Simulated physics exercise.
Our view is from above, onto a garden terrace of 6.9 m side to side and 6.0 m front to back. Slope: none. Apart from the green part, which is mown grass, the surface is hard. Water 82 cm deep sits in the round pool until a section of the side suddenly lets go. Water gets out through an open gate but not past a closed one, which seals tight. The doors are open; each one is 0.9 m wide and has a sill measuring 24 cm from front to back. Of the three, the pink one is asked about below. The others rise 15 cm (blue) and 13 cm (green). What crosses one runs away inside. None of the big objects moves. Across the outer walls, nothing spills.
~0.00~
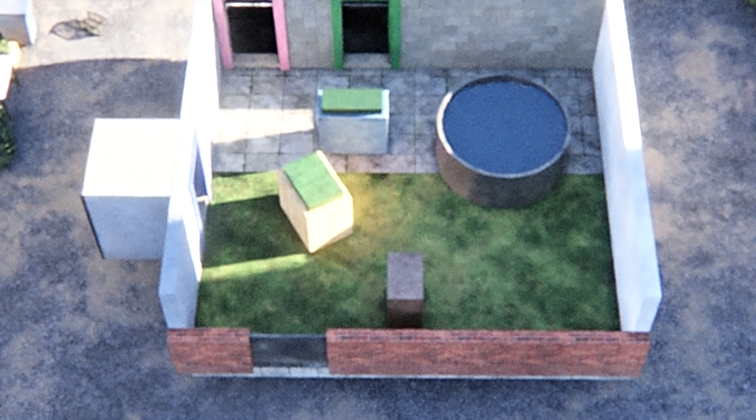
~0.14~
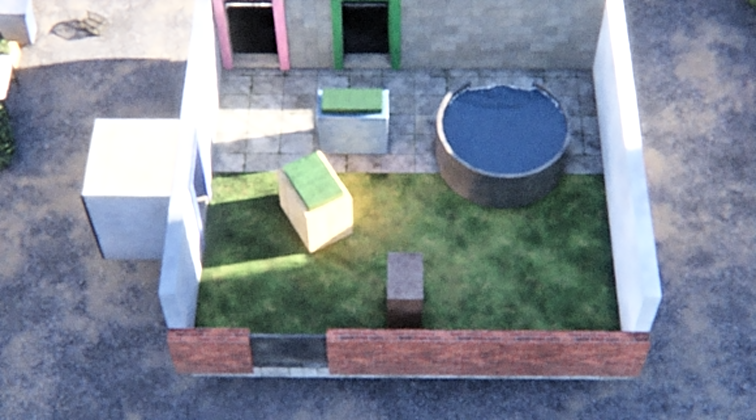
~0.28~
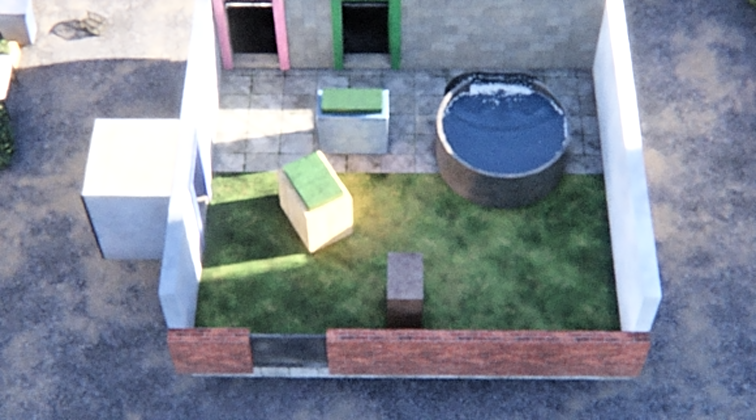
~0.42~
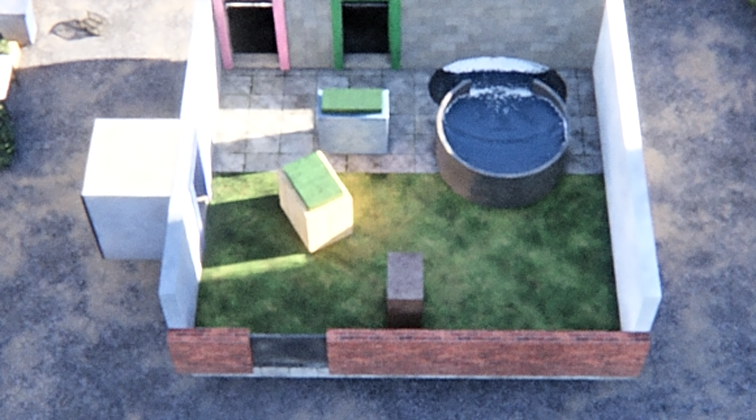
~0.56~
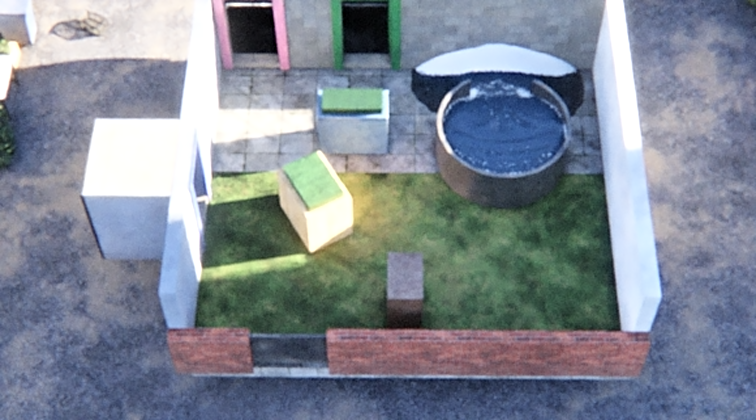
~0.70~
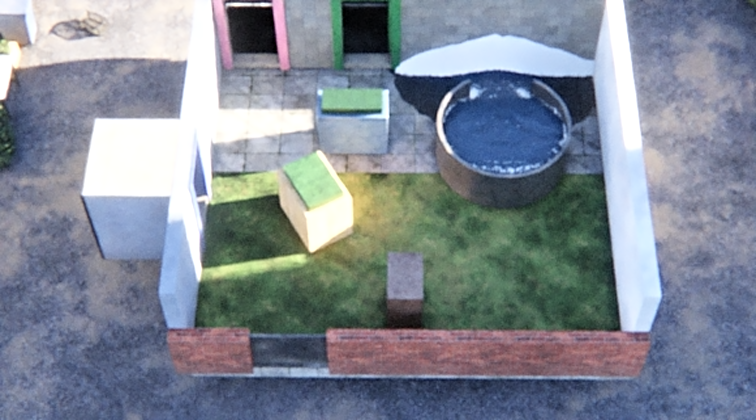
Round pool on a walled garden terrace leaking from its far side, dark water with a white edge spreading across the paving.
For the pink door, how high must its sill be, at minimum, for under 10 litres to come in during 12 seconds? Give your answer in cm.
It must be roughly 19 cm high.
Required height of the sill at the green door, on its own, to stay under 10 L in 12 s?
The green door needs around 6.5 cm.
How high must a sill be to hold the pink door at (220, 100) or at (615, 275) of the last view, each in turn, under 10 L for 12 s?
Around 26 and 7.0 cm respectively.
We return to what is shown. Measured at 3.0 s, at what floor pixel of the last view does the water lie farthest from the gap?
Close to pixel (206, 222).
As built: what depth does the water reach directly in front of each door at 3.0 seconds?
Door by door in cm - blue 2, pink 8, green 8.
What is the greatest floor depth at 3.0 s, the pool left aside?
Around 36 centimetres.
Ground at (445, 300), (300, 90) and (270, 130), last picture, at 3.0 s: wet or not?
Untouched; soaked; soaked.
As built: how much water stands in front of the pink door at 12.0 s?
7.0 cm.
After 1.4 s water covers 20 % of the floor, deepest (64 cm) near (591, 71); it has not reached the pink door.
After 3.0 s water covers 45 % of the floor, deepest (36 cm) near (581, 71); 8 cm at the pink door, 0 litres in over its 11 cm sill.
After 12.0 s water covers 100 % of the floor, deepest (10 cm) near (192, 353); 7 cm at the pink door, 64 litres in over its 11 cm sill.
At the pink door as built, the water arrived by 1.6 s and peaked near 21 cm at 4.0 s.
With a sill of 15 cm, 26 litres would have come in within the 12 s; with 20.5 cm, 5 litres. So under 10 litres takes about 19 cm.
